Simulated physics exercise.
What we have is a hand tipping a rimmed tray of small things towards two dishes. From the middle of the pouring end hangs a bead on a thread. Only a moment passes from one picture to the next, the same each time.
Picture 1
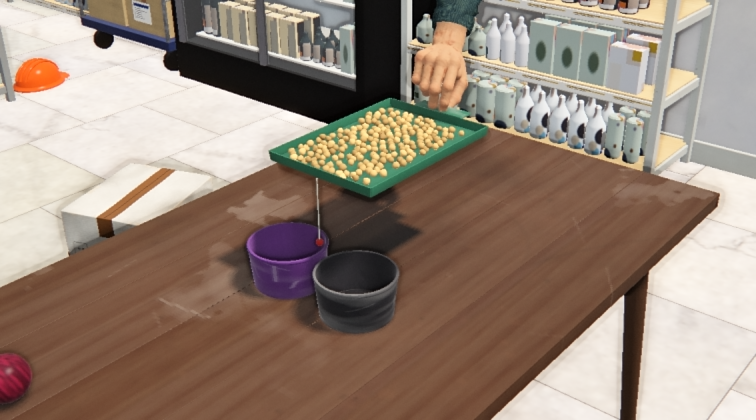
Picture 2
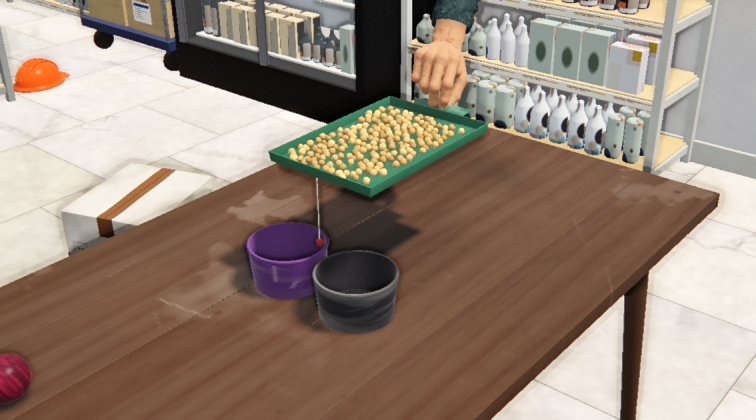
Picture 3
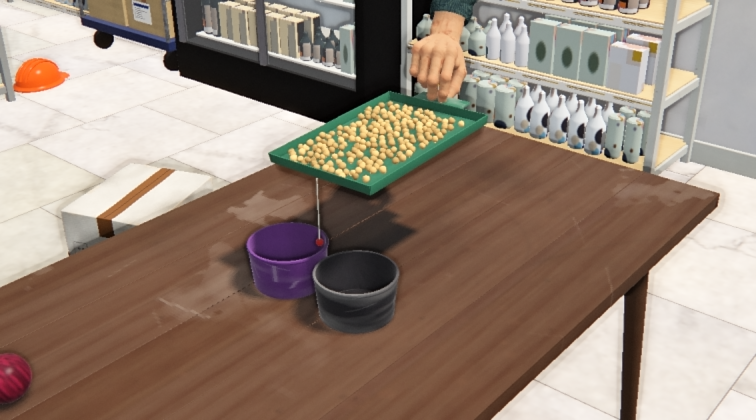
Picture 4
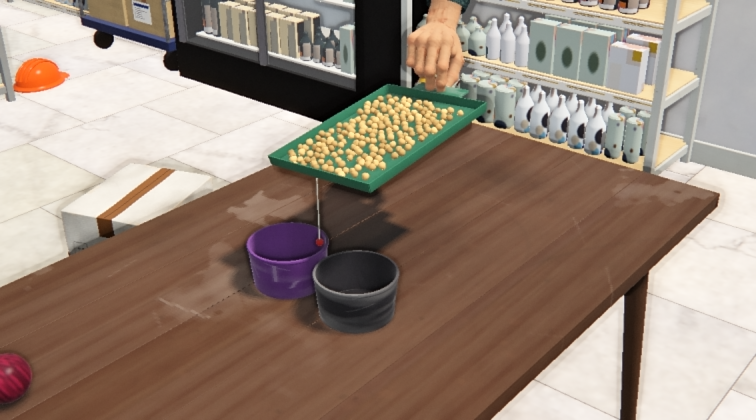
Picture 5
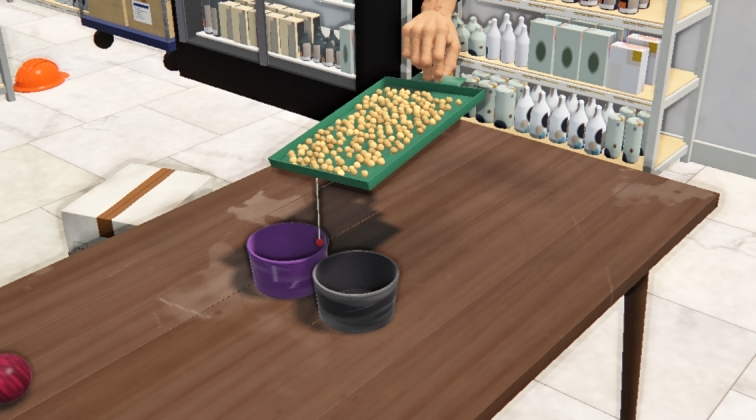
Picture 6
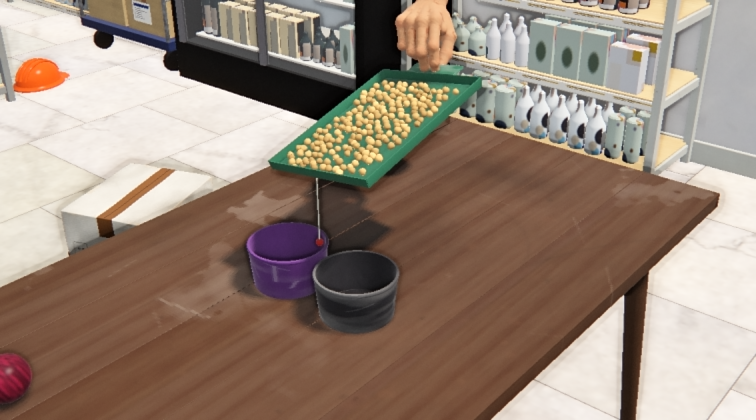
In a bright shop with stocked shelves and a pale tiled floor, a fixed view looks down across a dark wooden table. A green rimmed tray of dried chickpeas is held above a purple bowl on the left and a black one on the right, a red bead hanging on a thread from its near end. A hand gradually raises the tray's far end, tilting it down towards its left corner, while the bowls stay still.
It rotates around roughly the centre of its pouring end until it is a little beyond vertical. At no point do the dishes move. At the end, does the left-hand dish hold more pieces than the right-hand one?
Yes.
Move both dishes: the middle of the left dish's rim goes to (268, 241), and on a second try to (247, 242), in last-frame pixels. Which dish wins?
Try 1 - the dish at left; try 2 - the dish at left.
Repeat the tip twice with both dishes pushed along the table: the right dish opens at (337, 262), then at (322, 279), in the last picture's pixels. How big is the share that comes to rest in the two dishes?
90 and 50 in a hundred, in turn.
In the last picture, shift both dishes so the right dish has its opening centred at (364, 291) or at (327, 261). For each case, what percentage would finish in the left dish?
30 per cent the first time, 80 per cent the second time.
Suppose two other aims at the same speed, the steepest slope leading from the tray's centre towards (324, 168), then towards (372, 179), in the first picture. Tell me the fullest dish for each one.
Try 1: The left-side dish; try 2: The right-side dish.
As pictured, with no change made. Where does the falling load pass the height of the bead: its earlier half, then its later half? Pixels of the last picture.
I'd say close to (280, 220) at first and close to (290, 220) later on.
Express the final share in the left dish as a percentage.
I'd put it at some 80 per cent.
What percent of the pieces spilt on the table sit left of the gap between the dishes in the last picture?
Left portion: Around 100 %.
Just after the last frame, tray tipped steeply; almost all on the tray; just a few in the air.
A moment on, tray tipped right over; almost all on the tray; about a tenth in the left dish; just a few outside both; just a few in the air.
Further on, tray tipped past a quarter turn; the larger part in the left dish; roughly a quarter outside both.
When it is over, tray tipped past a quarter turn; not one in the right dish; the larger part in the left dish; roughly a quarter outside both.
